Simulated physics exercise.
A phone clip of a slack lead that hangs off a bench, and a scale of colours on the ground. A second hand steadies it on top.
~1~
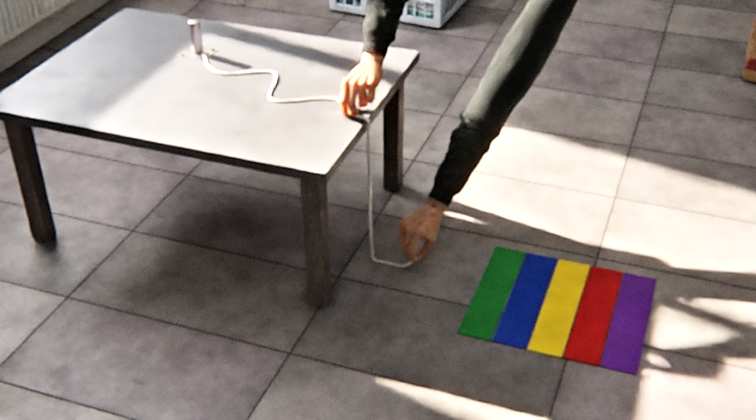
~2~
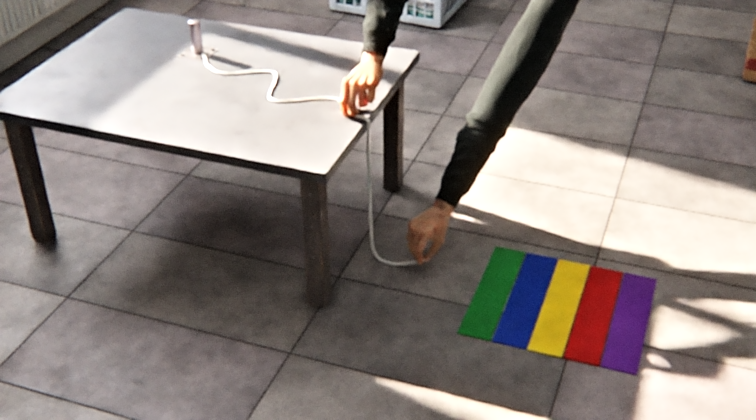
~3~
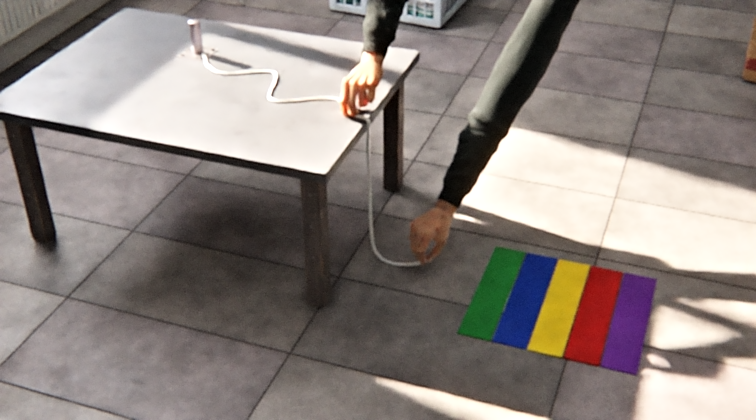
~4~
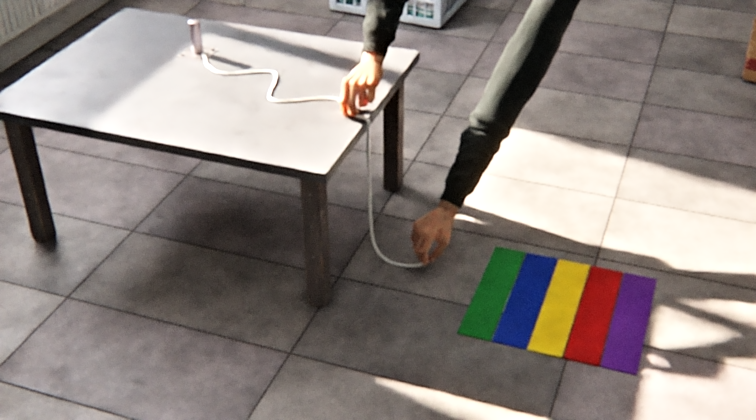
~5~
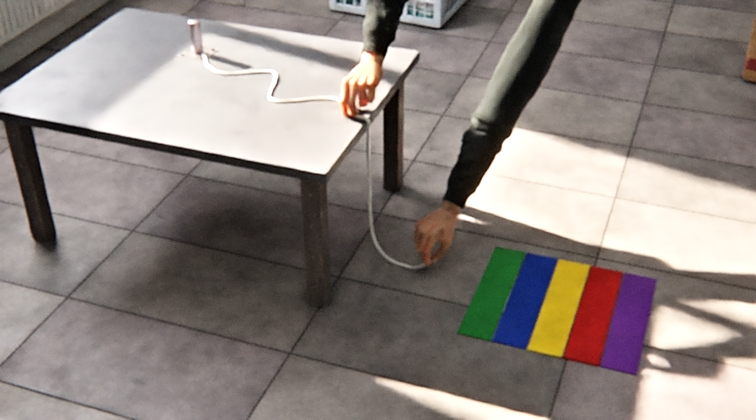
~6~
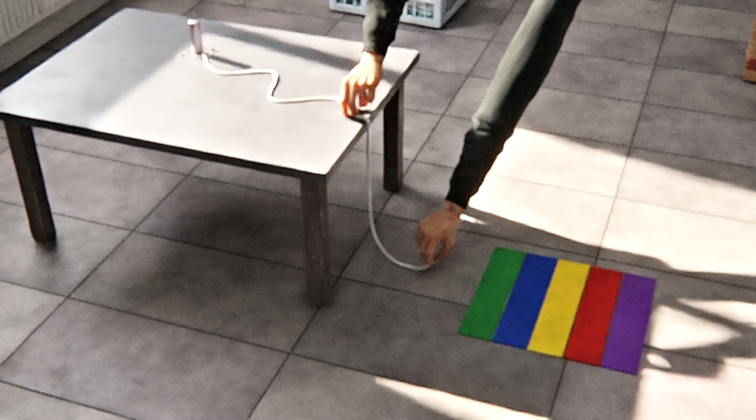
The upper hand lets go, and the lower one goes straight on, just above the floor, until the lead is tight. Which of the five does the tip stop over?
Over red.
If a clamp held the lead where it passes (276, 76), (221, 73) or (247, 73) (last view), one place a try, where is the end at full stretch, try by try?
The places are (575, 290), (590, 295) and (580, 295).
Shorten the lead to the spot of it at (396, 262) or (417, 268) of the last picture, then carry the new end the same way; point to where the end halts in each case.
Near (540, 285) and (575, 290).
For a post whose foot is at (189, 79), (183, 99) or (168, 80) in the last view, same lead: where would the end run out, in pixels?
In that order: (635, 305), (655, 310) and (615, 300).
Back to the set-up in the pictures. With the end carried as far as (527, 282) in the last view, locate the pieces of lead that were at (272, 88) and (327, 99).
They go to (306, 92) and to (373, 118).
Soon after, end near (528, 282); over blue.
After that, end near (574, 292); over yellow.
At the stop, end near (600, 298); over red. The end stops over the red strip.
